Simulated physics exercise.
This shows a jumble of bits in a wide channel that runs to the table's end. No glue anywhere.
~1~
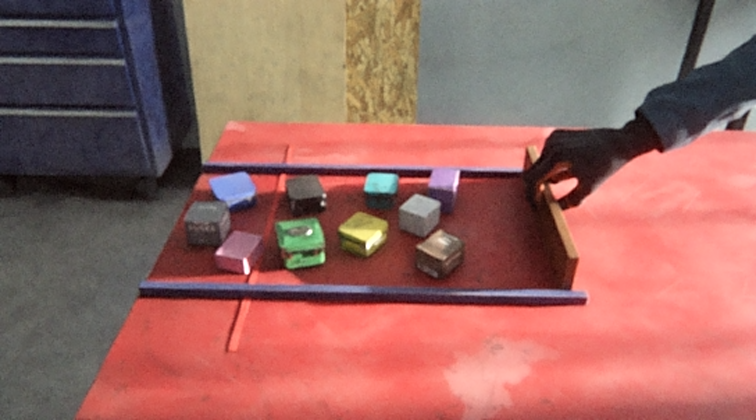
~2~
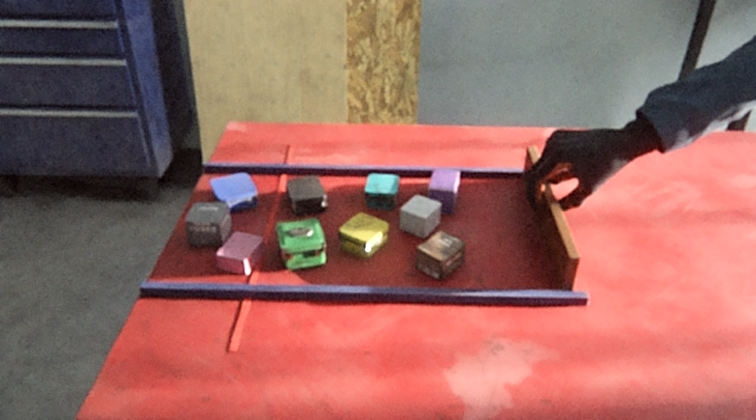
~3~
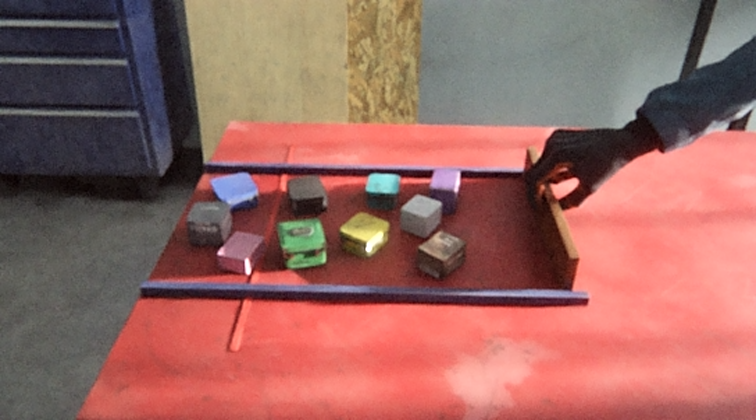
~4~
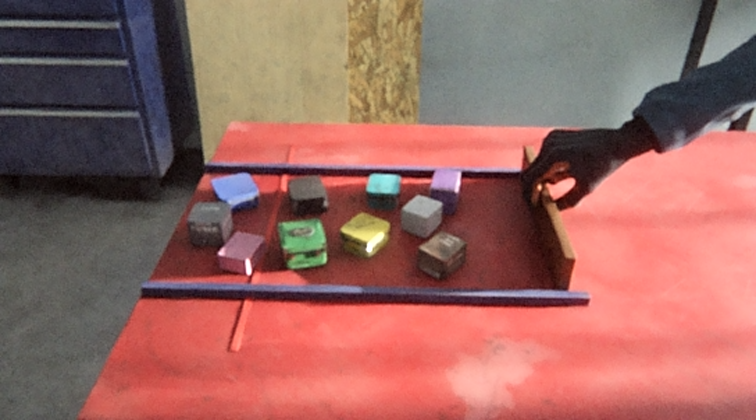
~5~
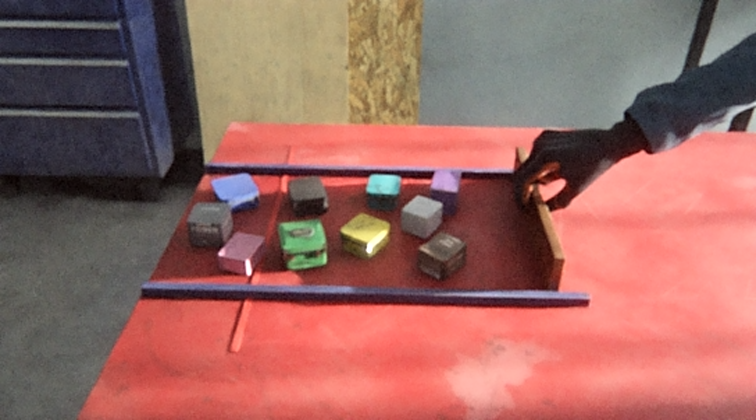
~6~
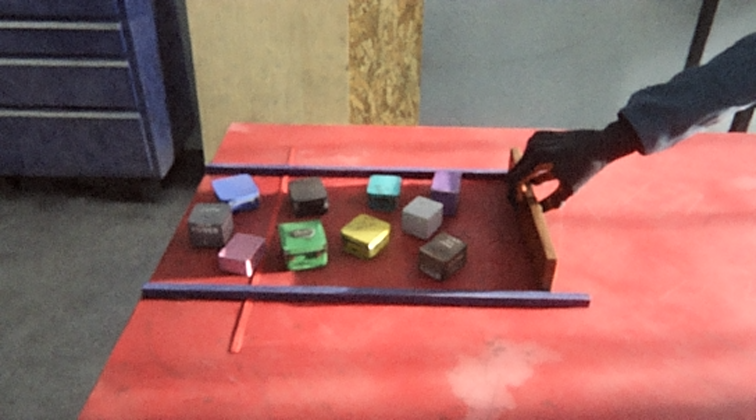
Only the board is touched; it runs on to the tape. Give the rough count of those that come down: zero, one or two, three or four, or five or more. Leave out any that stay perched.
The number that fall off is one or two.
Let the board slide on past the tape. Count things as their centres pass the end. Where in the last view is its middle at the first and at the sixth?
About (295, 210), then (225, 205).
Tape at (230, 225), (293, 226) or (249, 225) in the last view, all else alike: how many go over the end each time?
In that order 3, 0 and 3.
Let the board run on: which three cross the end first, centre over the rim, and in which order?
Earliest first: The blue case, then the pink block, then the black case.
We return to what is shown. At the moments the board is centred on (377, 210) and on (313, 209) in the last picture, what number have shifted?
The counts are 7 and 10.
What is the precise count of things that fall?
The count is 1.
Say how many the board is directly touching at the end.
4 of them.
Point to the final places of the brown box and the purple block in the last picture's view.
Near (239, 269) and (266, 190).
Soon after, none off yet; grey box at rest near (211, 225); blue case at rest near (236, 195); pink block at rest near (243, 254).
Then, none off yet; grey box at rest near (210, 225); blue case at rest near (235, 195); pink block moving near (231, 255).
At rest, the number that fall off is one or two; fallen, blue case.
